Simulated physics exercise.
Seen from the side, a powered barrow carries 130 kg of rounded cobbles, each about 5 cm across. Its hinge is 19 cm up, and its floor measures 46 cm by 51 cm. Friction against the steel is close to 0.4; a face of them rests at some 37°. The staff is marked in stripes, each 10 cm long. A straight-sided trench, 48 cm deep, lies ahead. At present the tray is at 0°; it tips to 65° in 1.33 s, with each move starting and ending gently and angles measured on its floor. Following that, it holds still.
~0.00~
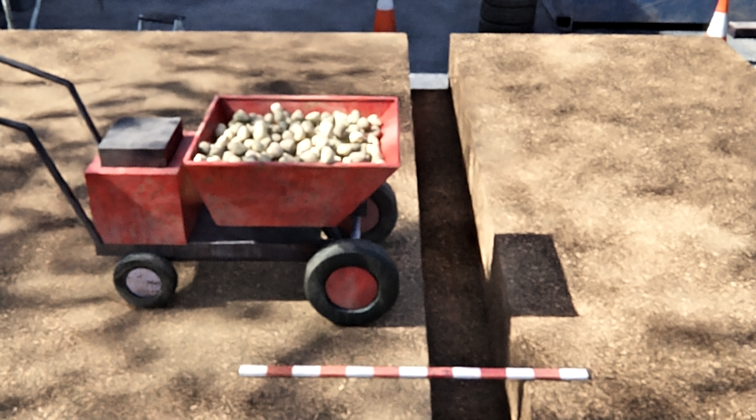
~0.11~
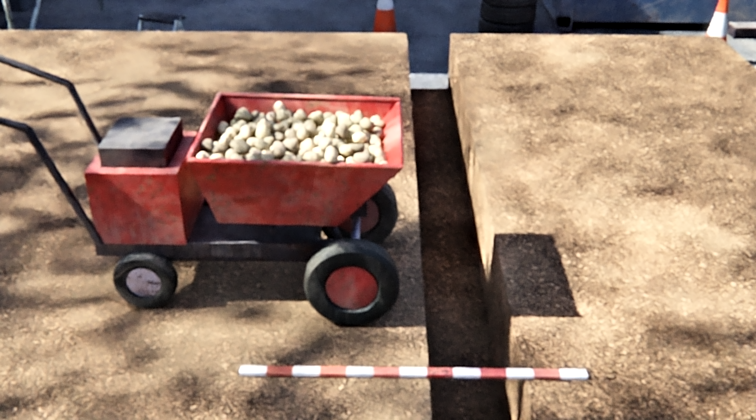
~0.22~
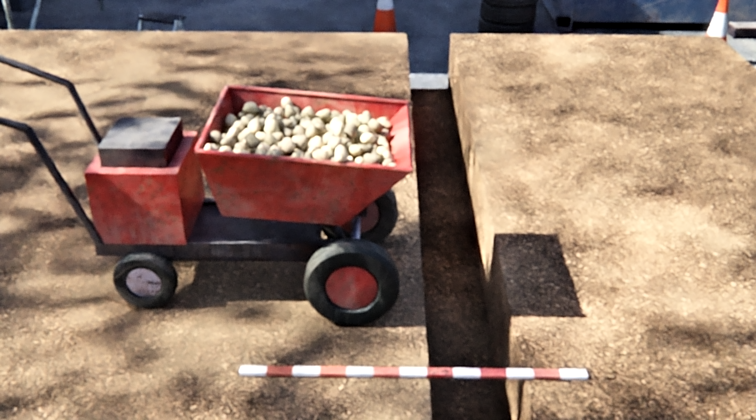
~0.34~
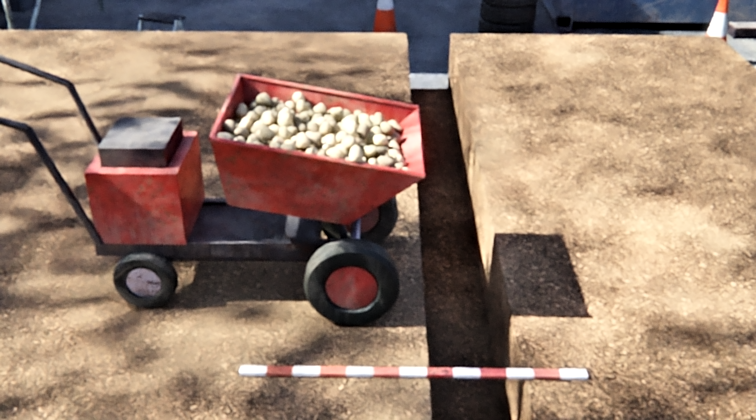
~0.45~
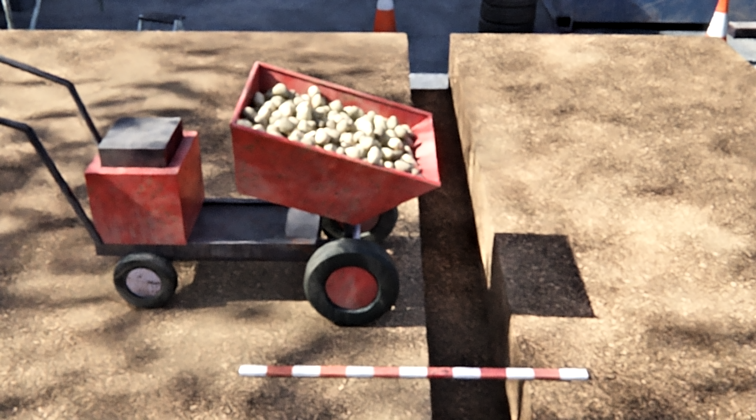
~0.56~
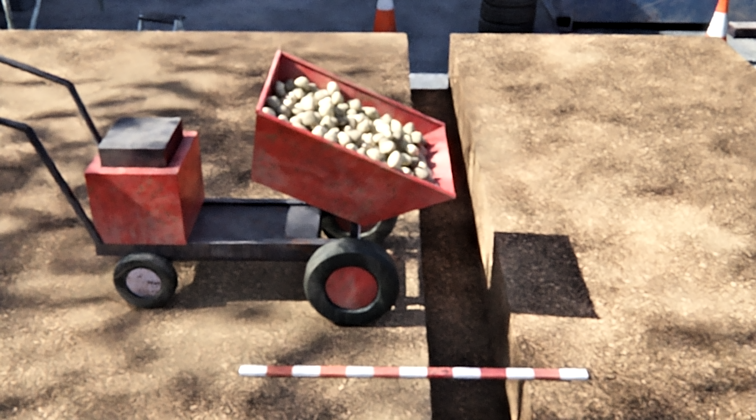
A red barrow's tray full of rounded, pale stones tilted steadily toward the right, its back end rising high while its front lip dipped over a narrow trench, and the wheels stayed put.
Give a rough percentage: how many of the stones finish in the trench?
43 %.
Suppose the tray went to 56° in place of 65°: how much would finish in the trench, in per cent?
Then about 25 per cent.
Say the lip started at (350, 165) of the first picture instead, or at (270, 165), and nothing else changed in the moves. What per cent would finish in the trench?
The first gives about 80 percent and the second about 80 percent.
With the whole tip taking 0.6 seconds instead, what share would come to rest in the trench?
Something close to 25 per cent.
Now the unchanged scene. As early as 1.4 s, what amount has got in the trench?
By then, around 5 percent.
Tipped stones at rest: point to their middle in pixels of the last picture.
Their middle ends up near (526, 280).
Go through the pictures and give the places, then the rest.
The first picture shows lip at (399, 166), floor tilted 0°, highest stones at (315, 124).
In the second picture, the tray is at 1°, its lip at (402, 167); the top of the load is at (302, 122); the stones move at 0.2 m/s on average.
In the third picture, the tray is at 5°, its lip at (411, 170); the top of the load is at (277, 120); the stones move at 0.4 m/s on average.
The fourth picture shows lip at (424, 176), floor tilted 10°, highest stones at (268, 112); the stones move at 0.5 m/s on average.
The fifth picture shows lip at (439, 185), floor tilted 17°, highest stones at (274, 100); the stones move at 0.6 m/s on average.
The sixth picture shows lip at (455, 197), floor tilted 25°, highest stones at (289, 93); the stones move at 0.6 m/s on average.
After 1.0 s the floor is at 55°; 100 % in the tray; the foremost stones are at (487, 208).
After 1.4 s the floor is at 65°; 65 % in the tray, 4 % in the trench, 31 % past the trench; the foremost stones are at (584, 272).
After 1.8 s the floor is at 65°; 34 % in the tray, 10 % in the trench, 56 % past the trench; the foremost stones are at (685, 275).
After 3.7 s the floor is at 65°; 0 % in the tray, 43 % in the trench, 57 % past the trench; the foremost stones are past the picture's edge.
